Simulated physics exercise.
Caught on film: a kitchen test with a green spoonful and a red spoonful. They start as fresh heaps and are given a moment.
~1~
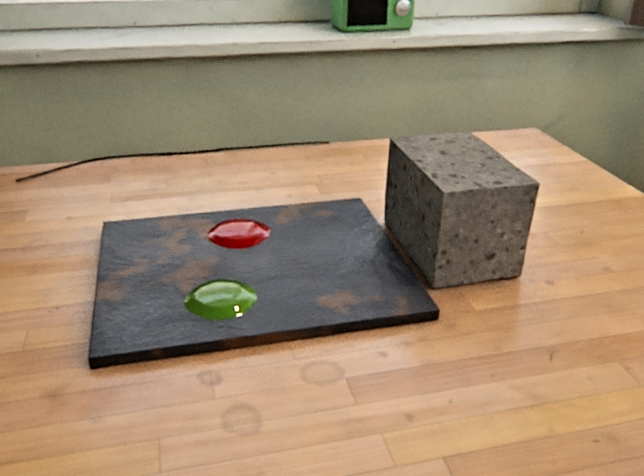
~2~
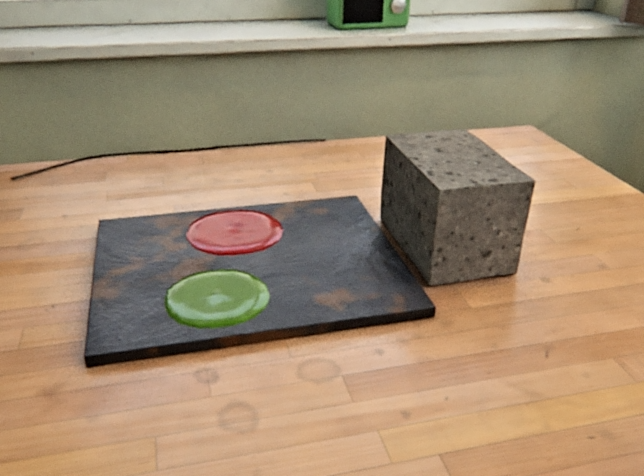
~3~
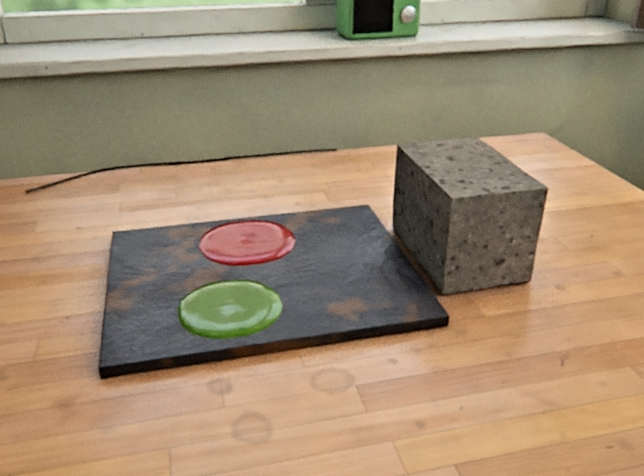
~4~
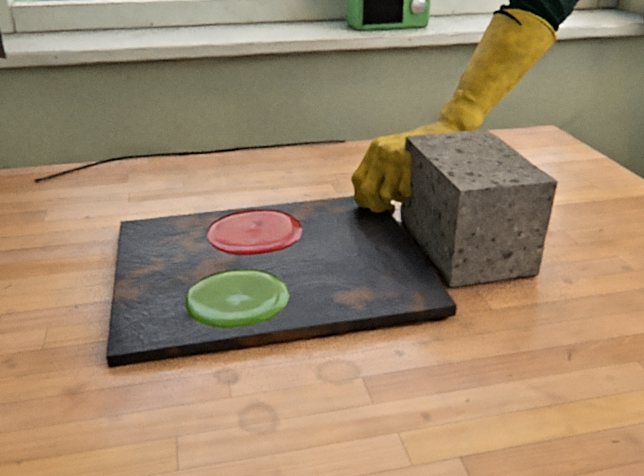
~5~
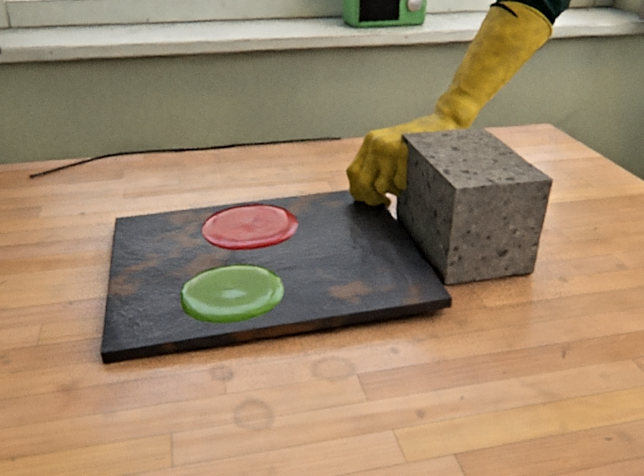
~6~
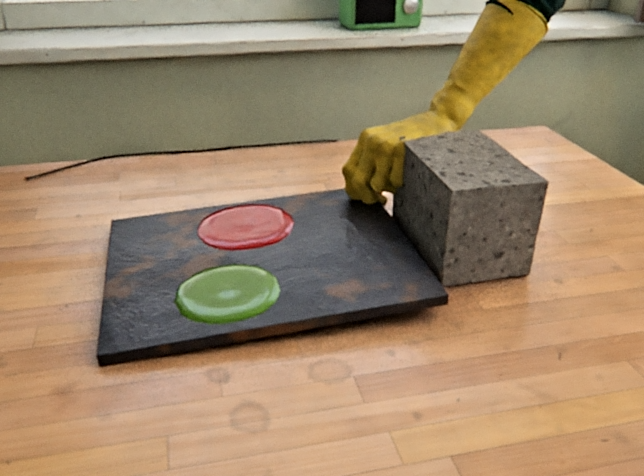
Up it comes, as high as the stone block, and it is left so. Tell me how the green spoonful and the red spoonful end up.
The green spoonful runs off the low end; the red spoonful runs off the low end.
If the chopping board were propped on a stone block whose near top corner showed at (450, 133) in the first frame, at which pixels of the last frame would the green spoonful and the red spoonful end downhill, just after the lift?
The first near (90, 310), the second near (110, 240).
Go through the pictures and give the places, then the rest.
The chopping board lies flat; green spoonful (221, 296) a low mound; red spoonful (238, 230) a low mound; stone block (486, 237), in the first frame.
They settle; green spoonful (217, 295) spread thin; red spoonful (235, 230) spread thin, in the second frame.
At rest; green spoonful (230, 306) spread thin; red spoonful (247, 241) spread thin, in the third frame.
A hand takes the end; green spoonful (237, 296) spread thin; red spoonful (255, 230) spread thin, in the fourth frame.
The end is rising; green spoonful (231, 290) spread thin; red spoonful (250, 225) spread thin, in the fifth frame.
The chopping board slopes by about 3°; green spoonful (228, 291) spread thin; red spoonful (246, 225) spread thin; stone block (494, 236), in the sixth frame.
Next, slope about 22°; the green spoonful has crept a little; the red spoonful has crept down a long way.
After that, the green spoonful is dripping off the low end; the red spoonful is dripping off the low end.
Finally, slope about 22°; the green spoonful is dripping off the low end; the red spoonful is dripping off the low end.
